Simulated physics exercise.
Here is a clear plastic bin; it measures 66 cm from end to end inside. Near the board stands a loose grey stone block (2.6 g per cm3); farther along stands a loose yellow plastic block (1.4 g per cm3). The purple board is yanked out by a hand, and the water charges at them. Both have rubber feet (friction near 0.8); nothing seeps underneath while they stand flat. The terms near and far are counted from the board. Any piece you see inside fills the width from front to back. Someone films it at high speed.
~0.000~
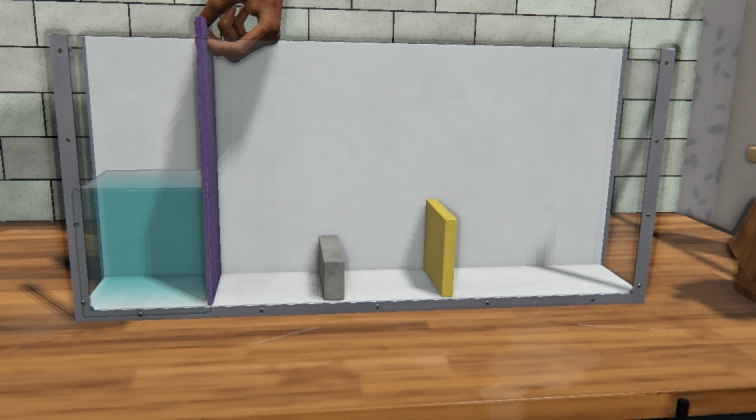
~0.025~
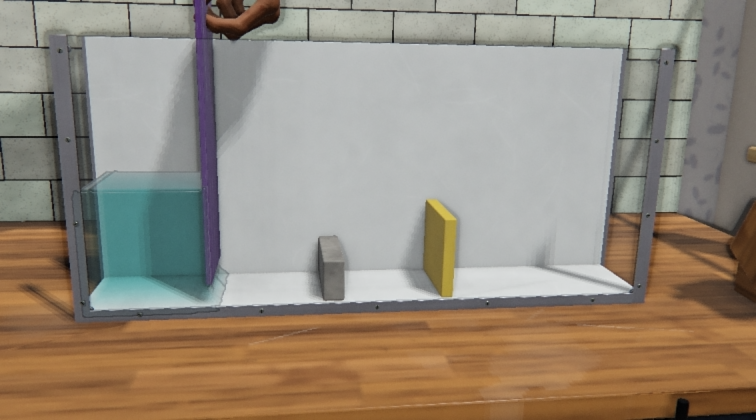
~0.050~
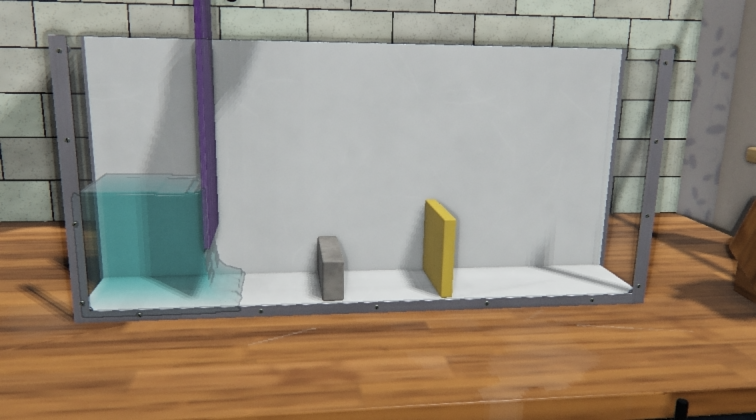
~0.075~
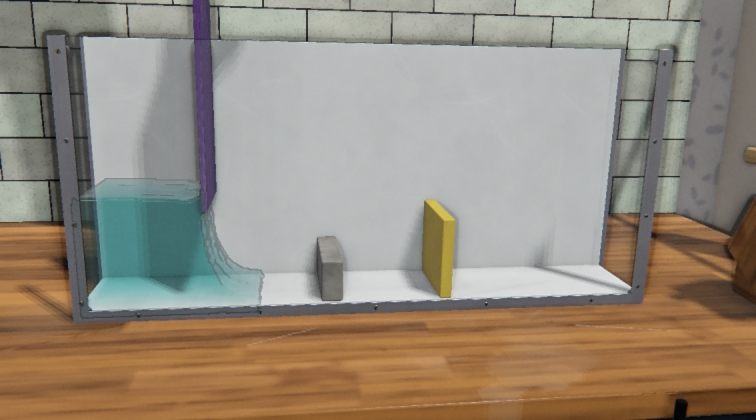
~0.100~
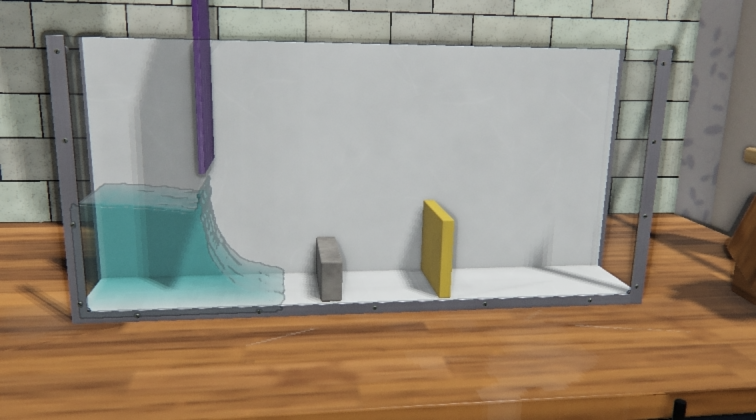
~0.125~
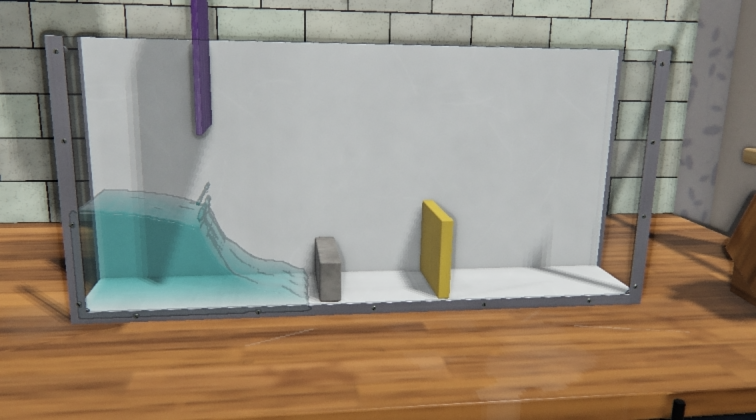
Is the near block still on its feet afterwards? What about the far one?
At the end, the near one gets felled. The far one gets felled.
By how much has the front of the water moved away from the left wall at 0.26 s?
By then it's made it to close to 32 cm from the left end.
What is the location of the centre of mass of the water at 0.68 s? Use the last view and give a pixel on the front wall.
Around (359, 287).
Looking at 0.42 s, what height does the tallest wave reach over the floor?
Not counting spray, it tops out near 18.0 cm.
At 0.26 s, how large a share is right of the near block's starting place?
It comes to around 14 in a hundred.
By 0.26 s the front has run 31 cm from the left wall, the near block leans 27° and the far block is upright.
By 0.42 s the near block lies flat and the far block is upright.
By 0.68 s the near block lies flat and the far block lies flat.
At rest the near block lies flat and the far block lies flat; 34 per cent of the water is past where the far block first stood.
